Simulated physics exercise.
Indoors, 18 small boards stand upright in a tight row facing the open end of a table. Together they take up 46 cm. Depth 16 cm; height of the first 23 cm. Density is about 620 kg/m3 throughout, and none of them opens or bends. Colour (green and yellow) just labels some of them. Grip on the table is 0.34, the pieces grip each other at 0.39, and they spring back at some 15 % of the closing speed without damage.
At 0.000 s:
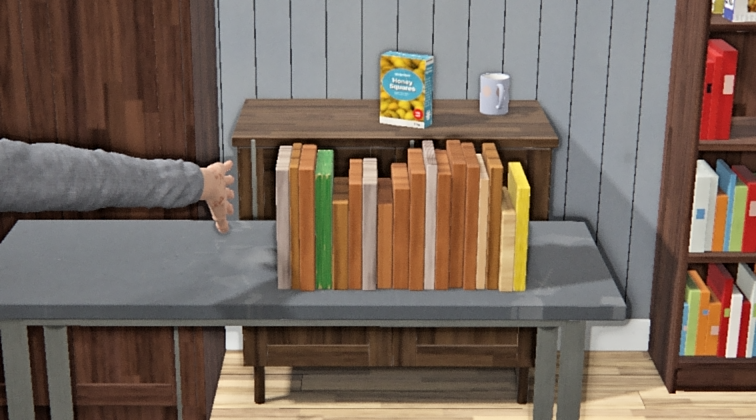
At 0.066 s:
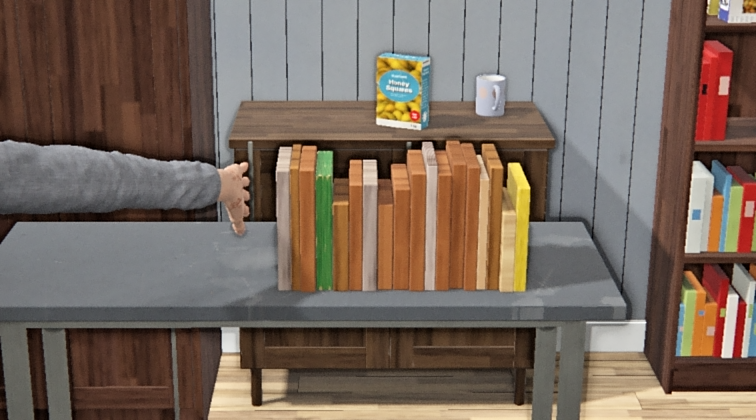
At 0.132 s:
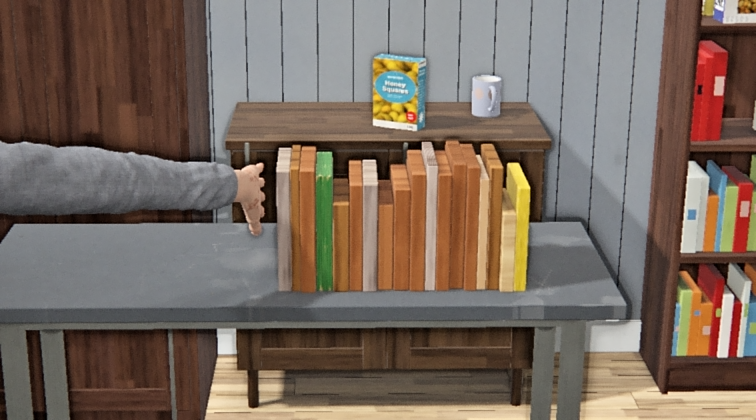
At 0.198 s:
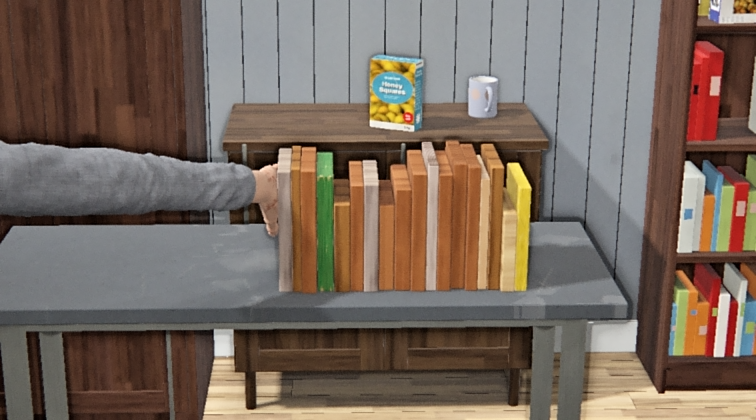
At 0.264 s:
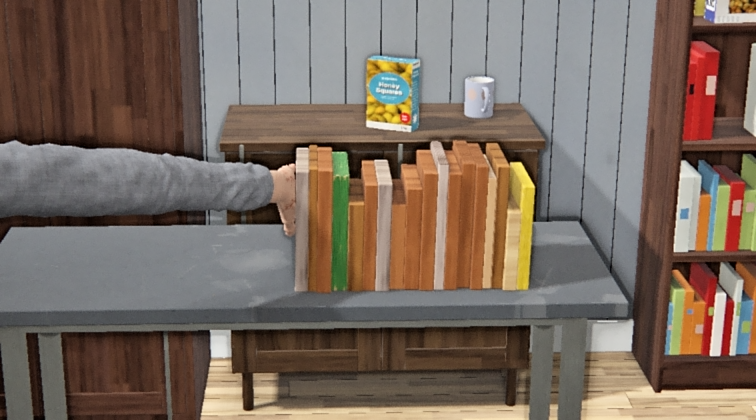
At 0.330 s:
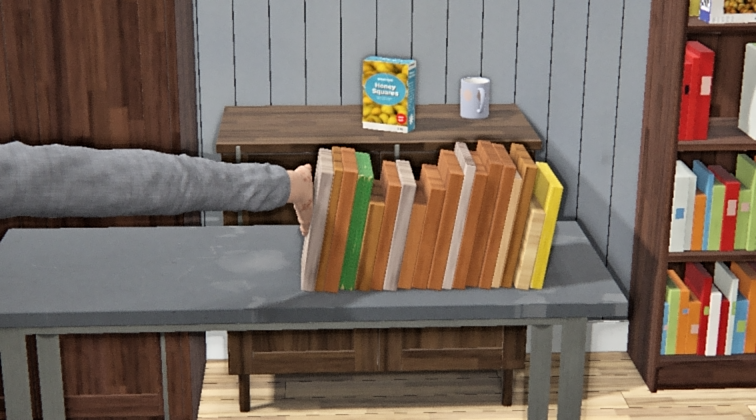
An arm in a grey sleeve reaches in from the left over a grey table, seen from the front and slightly above, in a room with a cabinet and a bookshelf. A row of upright boards, mostly orange-brown with a green one near the left and a yellow one at the right end, stands on the table. The hand moves right, meets the row and pushes it, closing up the boards until they lean right, while the camera shifts slightly.
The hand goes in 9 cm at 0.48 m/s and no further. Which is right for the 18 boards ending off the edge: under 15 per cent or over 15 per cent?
The part is under 15 per cent.
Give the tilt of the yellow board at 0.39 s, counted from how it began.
Roughly 20°.
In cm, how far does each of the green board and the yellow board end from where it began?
About: Green 10, yellow 90.
After 0.39 s, none of the 18 boards off the edge, 18 disturbed; yellow board leaning 21°; green board leaning 18°.
After 0.48 s, none of the 18 boards off the edge, 18 disturbed; yellow board leaning 39°; green board leaning 33°.
After 0.74 s, 1 of the 18 boards off the edge; yellow board upside down; green board leaning 46°.
At rest (1.2 s), 1 of the 18 boards off the edge; yellow board on its side; green board leaning 46°. That is 6 per cent. As the last picture would show them, middles, green board near (365, 233).
